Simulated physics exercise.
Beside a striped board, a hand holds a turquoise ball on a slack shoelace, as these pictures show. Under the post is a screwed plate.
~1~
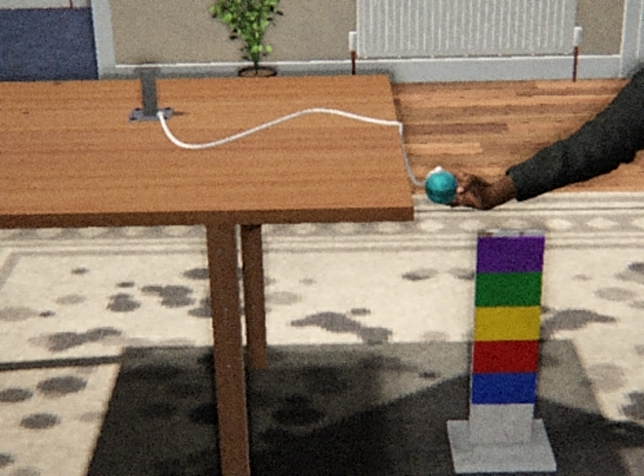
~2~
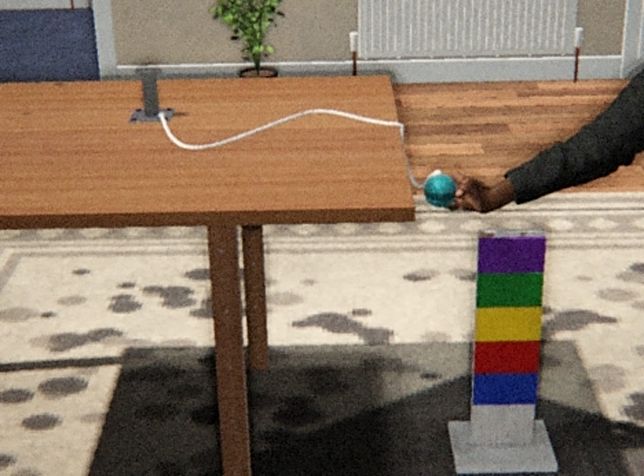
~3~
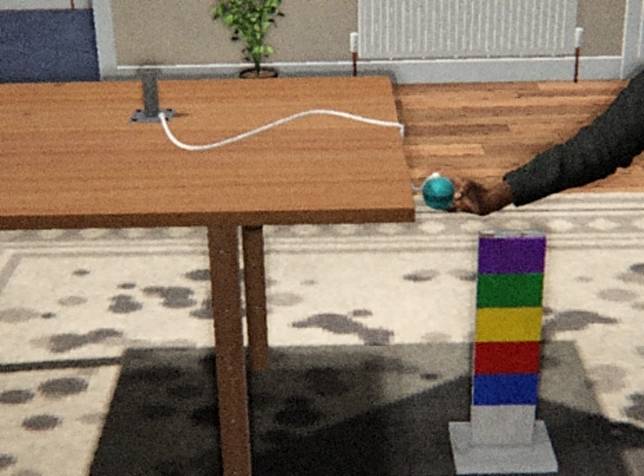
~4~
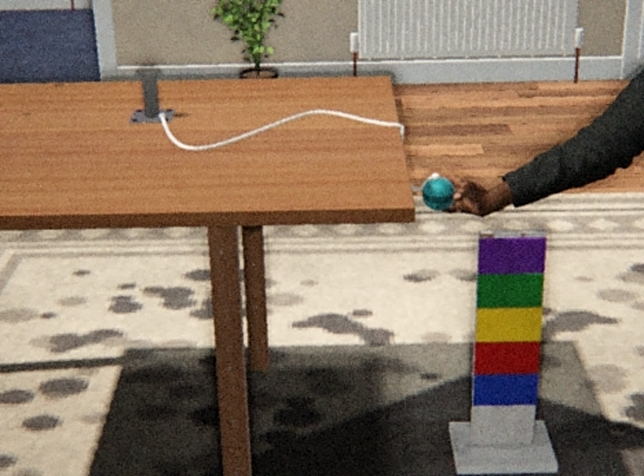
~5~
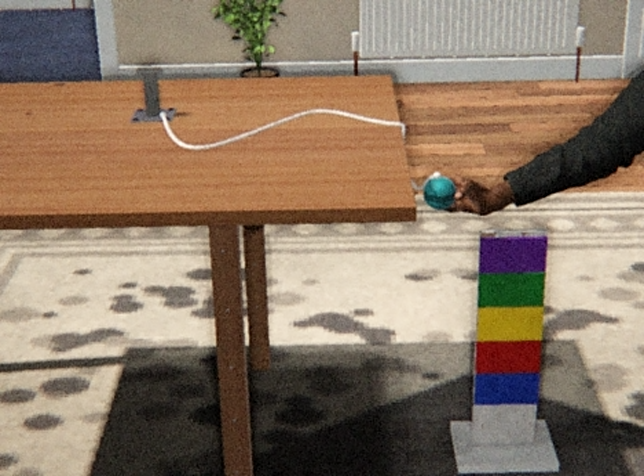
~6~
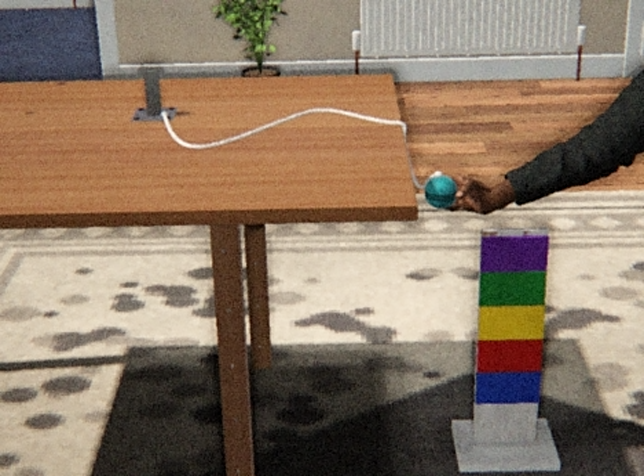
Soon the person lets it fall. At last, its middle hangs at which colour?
At red.
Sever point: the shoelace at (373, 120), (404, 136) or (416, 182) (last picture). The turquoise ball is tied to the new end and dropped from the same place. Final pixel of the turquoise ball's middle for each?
First (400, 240), then (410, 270), then (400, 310).
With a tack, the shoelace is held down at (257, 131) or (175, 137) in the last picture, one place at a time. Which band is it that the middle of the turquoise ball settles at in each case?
Note: Try 1 green; try 2 yellow.
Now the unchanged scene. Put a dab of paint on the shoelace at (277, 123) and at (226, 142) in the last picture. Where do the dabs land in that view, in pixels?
Well, the first one sits at (371, 130), and the second one sits at (301, 125).
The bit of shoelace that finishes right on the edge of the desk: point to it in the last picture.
You'll find it somewhere around (301, 114).
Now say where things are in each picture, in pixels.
Turquoise ball (442, 188); purple (511, 256); green (509, 290); yellow (507, 325); red (506, 358); blue (504, 390), in the first picture.
Turquoise ball (441, 191); shoelace through (167, 129) (207, 147) (270, 126) (335, 113) (401, 134), in the second picture.
Turquoise ball (439, 194), in the third picture.
Turquoise ball (439, 194); shoelace through (167, 129) (207, 148) (271, 127) (335, 114) (401, 135), in the fourth picture.
Turquoise ball (440, 193), in the fifth picture.
Turquoise ball (441, 192); shoelace through (169, 128) (210, 146) (273, 125) (338, 112) (403, 133), in the sixth picture.
Early on, ball near (386, 351); level with red.
Midway, ball near (416, 353); level with red.
Finally, ball near (399, 353); level with red. At red.
